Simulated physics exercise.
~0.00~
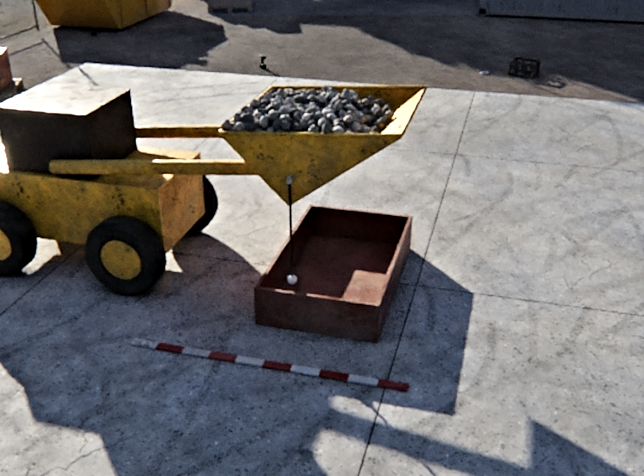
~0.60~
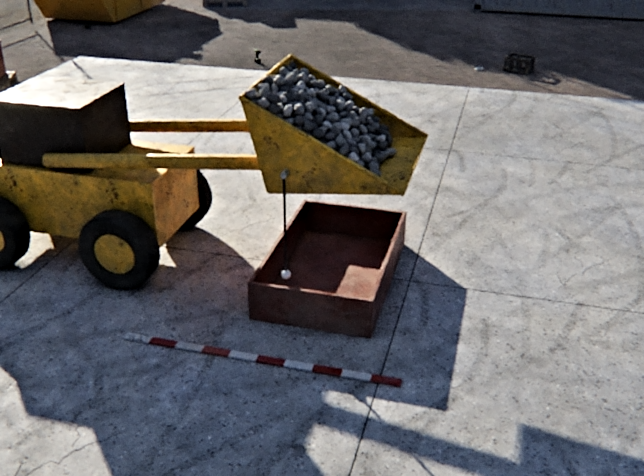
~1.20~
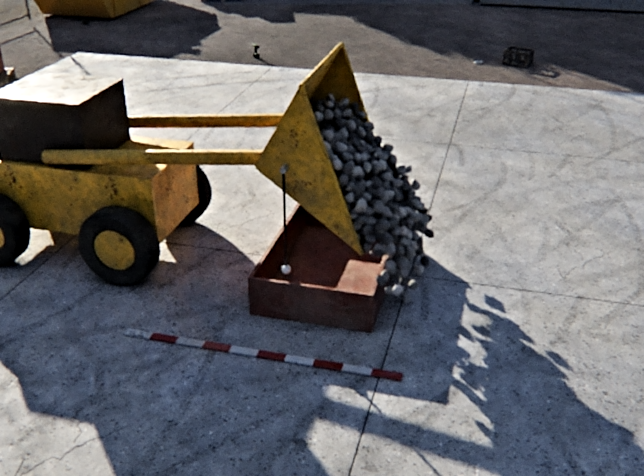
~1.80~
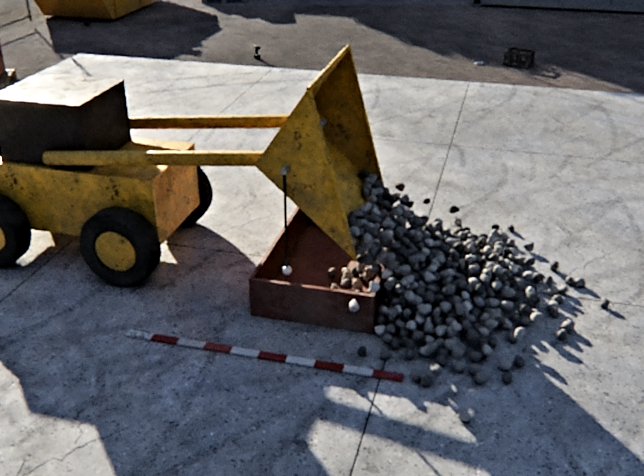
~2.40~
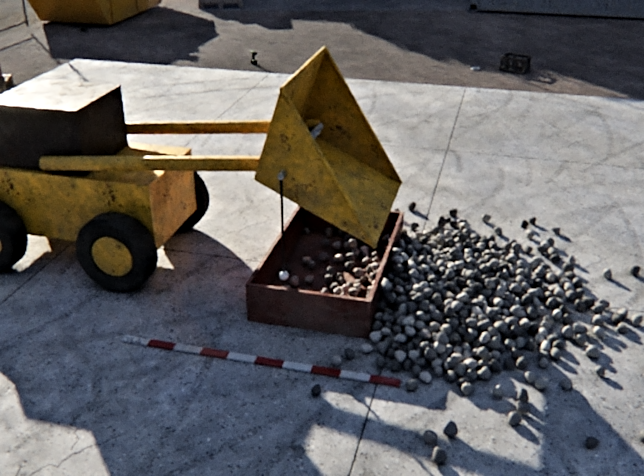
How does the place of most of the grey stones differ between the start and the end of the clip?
At the start the stones are heaped in the raised yellow bucket. At the end most of them lie scattered on the pavement to the right of the bin, lower and farther right than before.
